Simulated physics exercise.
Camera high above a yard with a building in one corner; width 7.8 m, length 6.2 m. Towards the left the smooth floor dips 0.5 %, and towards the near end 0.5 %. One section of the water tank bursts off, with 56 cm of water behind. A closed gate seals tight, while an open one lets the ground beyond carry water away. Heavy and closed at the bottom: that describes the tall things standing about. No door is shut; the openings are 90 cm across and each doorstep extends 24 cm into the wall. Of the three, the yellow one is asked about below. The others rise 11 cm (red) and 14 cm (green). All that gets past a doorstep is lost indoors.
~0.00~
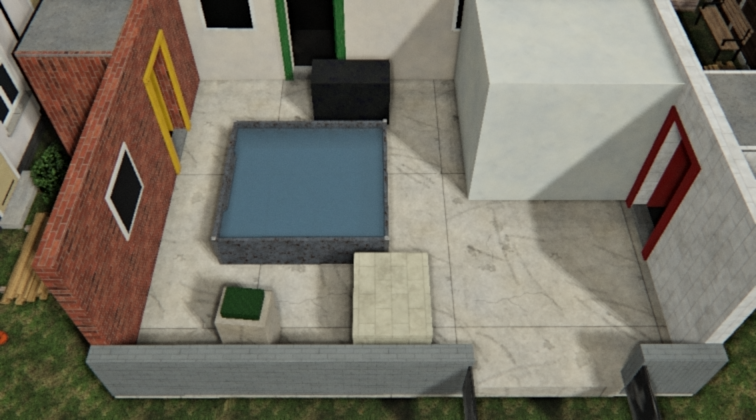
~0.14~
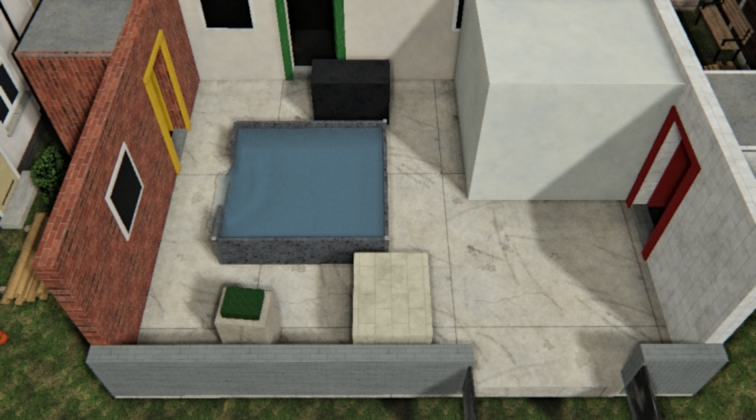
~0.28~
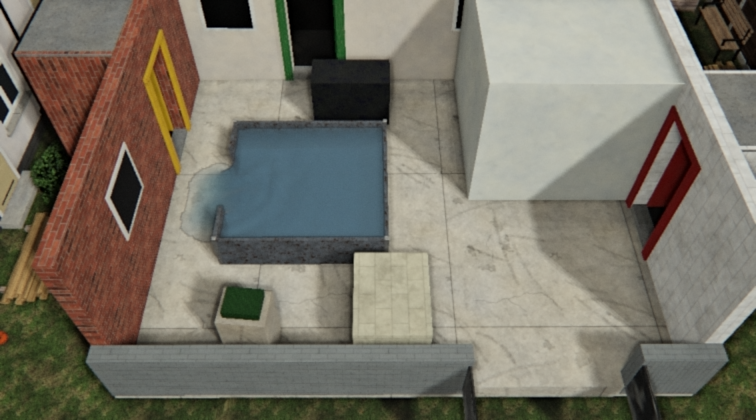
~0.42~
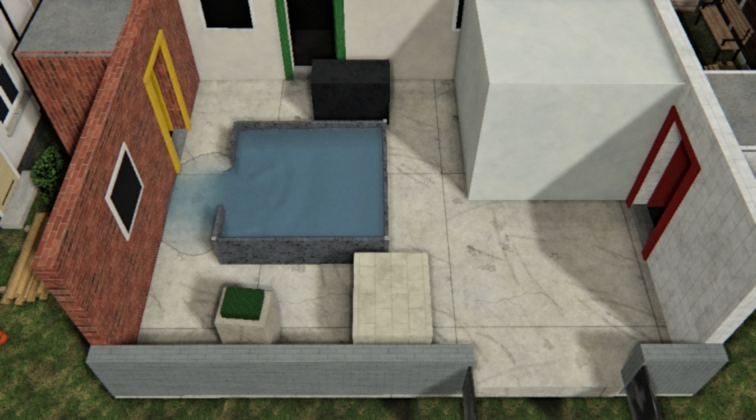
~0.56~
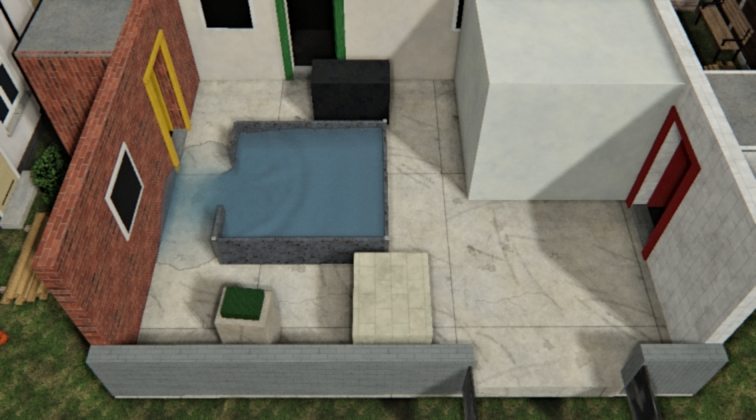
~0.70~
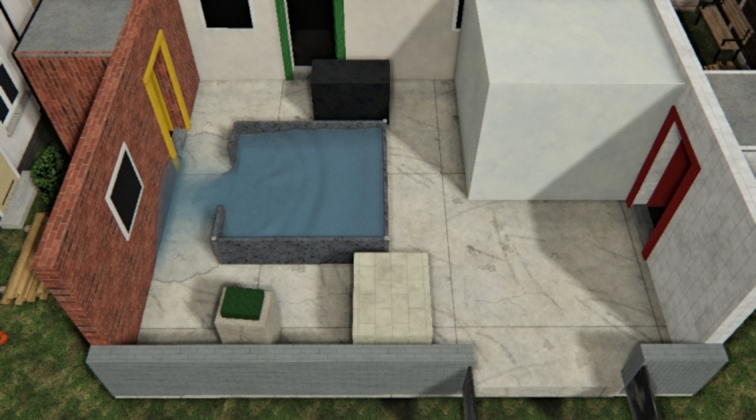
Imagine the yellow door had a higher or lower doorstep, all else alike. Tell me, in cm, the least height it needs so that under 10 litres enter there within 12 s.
Around 21 cm at the least.
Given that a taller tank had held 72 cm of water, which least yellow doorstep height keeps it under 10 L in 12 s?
It would take a step of about 29 cm.
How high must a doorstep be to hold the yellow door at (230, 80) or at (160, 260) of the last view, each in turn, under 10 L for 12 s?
Minimums: Roughly 26 cm and 22 cm.
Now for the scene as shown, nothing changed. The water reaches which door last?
Red.
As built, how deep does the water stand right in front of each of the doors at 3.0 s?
In cm: Red 0, yellow 17, green 10.
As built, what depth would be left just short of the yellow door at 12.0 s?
The depth there is around 10.0 cm.
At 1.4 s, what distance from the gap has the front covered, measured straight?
Around 3.0 m out.
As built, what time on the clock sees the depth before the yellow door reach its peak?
Around 2.2 seconds.
After 1.4 s water covers 15 % of the floor, deepest (46 cm) near (171, 203); 17 cm at the yellow door, 9 litres in over its 8 cm doorstep.
After 3.0 s water covers 35 % of the floor, deepest (36 cm) near (182, 202); 17 cm at the yellow door, 72 litres in over its 8 cm doorstep.
After 12.0 s water covers 95 % of the floor, deepest (17 cm) near (131, 372); 10 cm at the yellow door, 156 litres in over its 8 cm doorstep.
At the yellow door as built, the water arrived by 0.7 s and peaked near 19 cm at 2.2 s.
Run again over the same 12 s with other heights there, 17 litres in over 19 cm, 3 litres over 25.5 cm. The limit of 10 litres is kept from about 21 cm up.
